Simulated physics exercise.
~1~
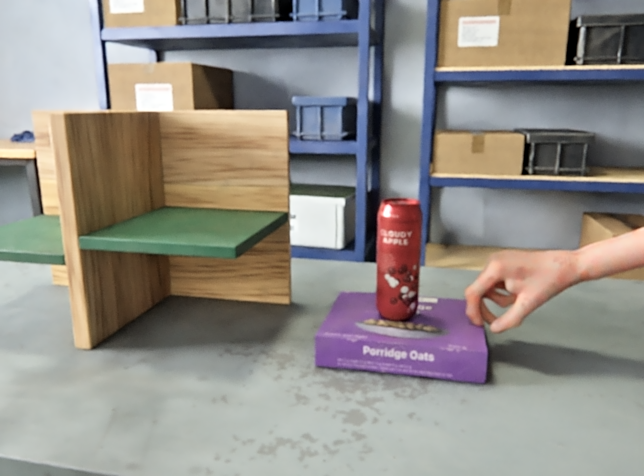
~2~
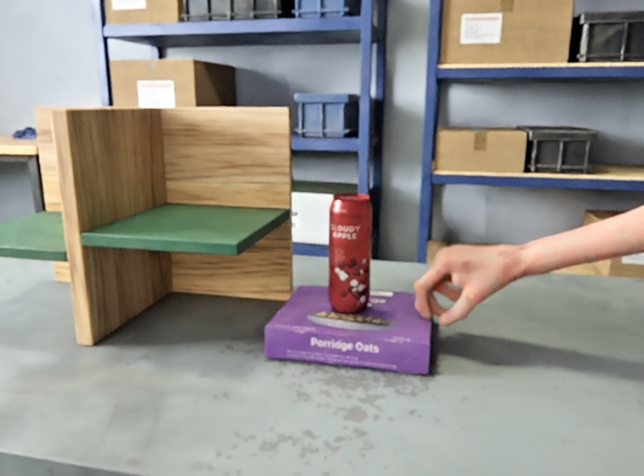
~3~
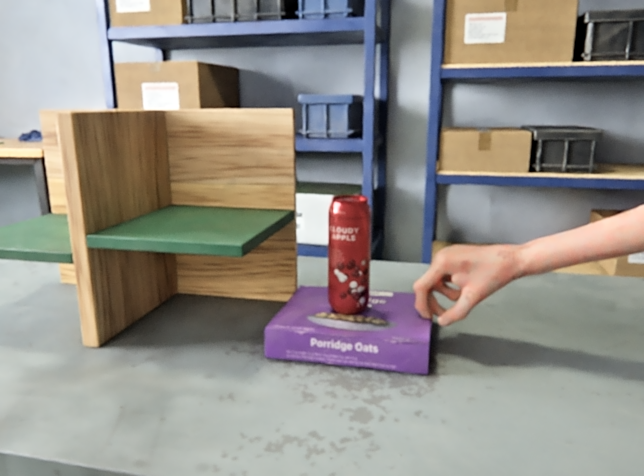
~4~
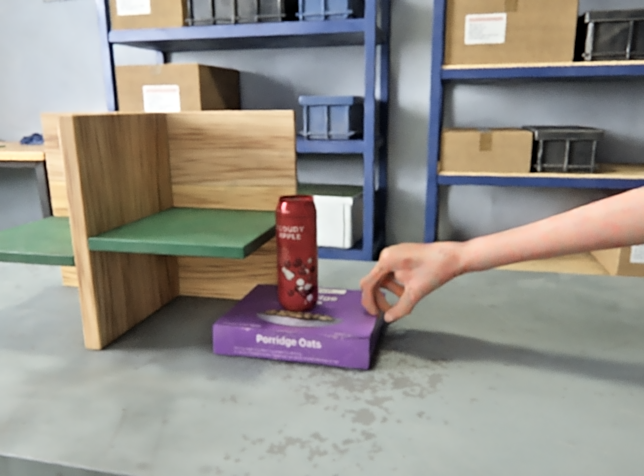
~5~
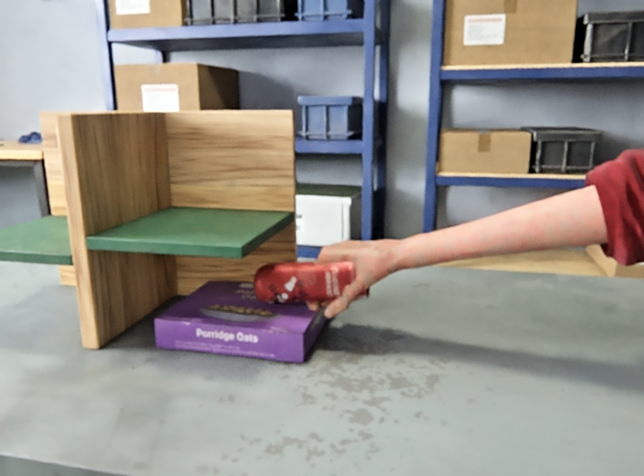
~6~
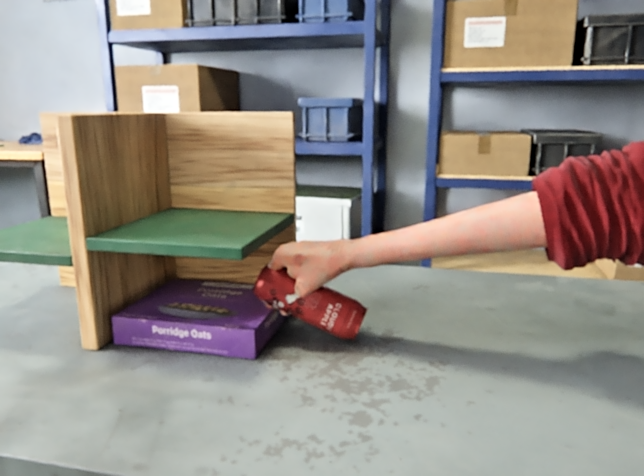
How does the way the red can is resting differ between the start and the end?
At the start the red can stands upright on the purple packet. At the end it is tipped over on its side by the hand, at the packet's right edge.
